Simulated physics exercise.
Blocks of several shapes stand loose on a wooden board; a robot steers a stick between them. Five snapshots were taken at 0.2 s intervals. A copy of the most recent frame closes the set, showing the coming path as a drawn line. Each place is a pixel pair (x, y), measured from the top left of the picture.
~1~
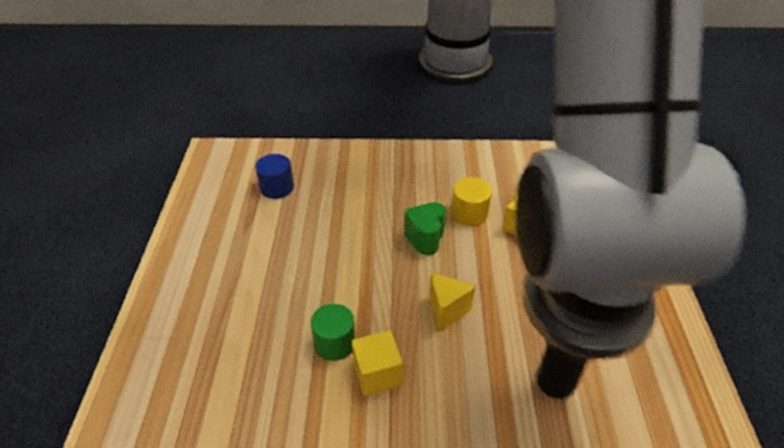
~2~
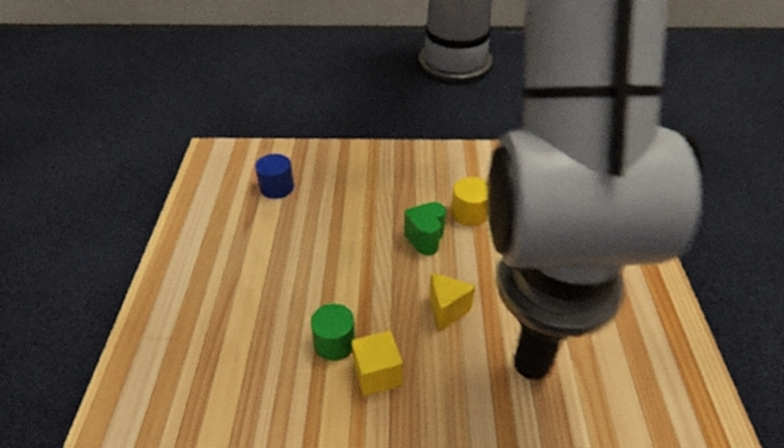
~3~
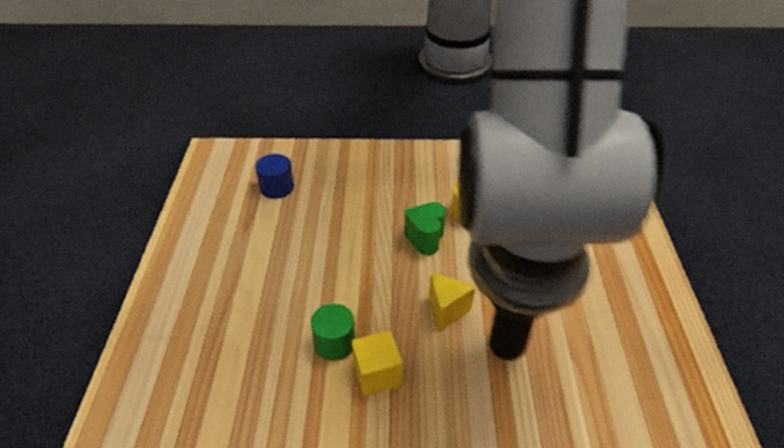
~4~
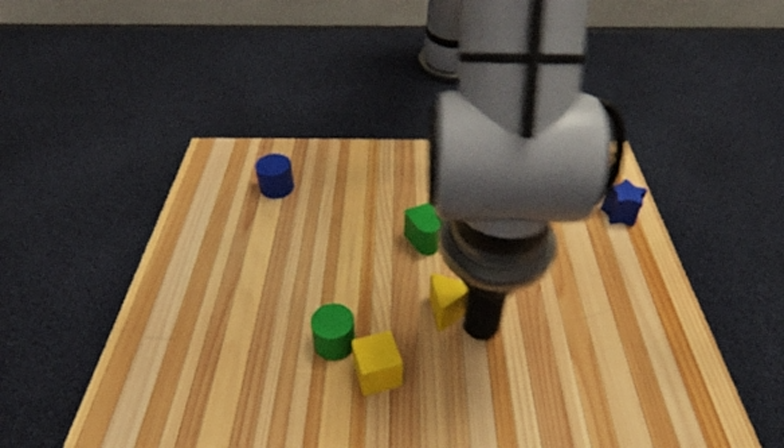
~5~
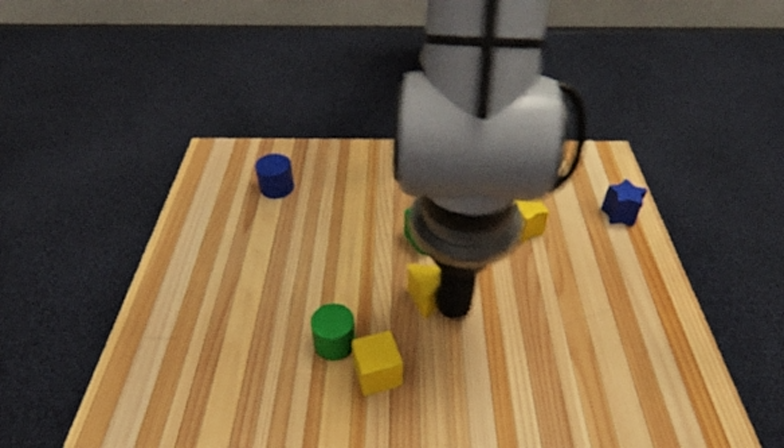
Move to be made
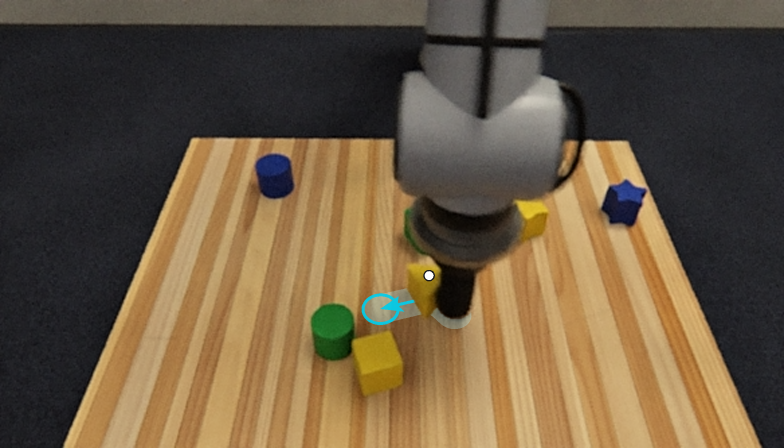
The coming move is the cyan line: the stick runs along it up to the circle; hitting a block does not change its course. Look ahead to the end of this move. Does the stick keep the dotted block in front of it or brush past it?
By then it is beside or behind the stick.
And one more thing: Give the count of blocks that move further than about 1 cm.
Looking at the path, I think only one of the blocks ends up more than 1 cm away.
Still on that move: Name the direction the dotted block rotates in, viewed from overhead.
It spins clockwise.
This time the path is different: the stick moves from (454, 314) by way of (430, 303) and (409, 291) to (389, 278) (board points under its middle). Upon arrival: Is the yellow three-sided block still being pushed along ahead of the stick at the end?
Yes - that is the case.
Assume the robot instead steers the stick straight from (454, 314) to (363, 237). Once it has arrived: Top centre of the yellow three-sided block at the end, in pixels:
At roughly (332, 217).
The line goes from (454, 314) through (433, 300) and (407, 303) to (381, 309); the dot is on the yellow three-sided block.
On the path given first. Halfway along, stick at (418, 291); yellow three-sided block at (395, 260), turned 15° clockwise.
At the end, stick at (380, 300); green cylinder unmoved; yellow three-sided block at (387, 258), turned 35° clockwise.
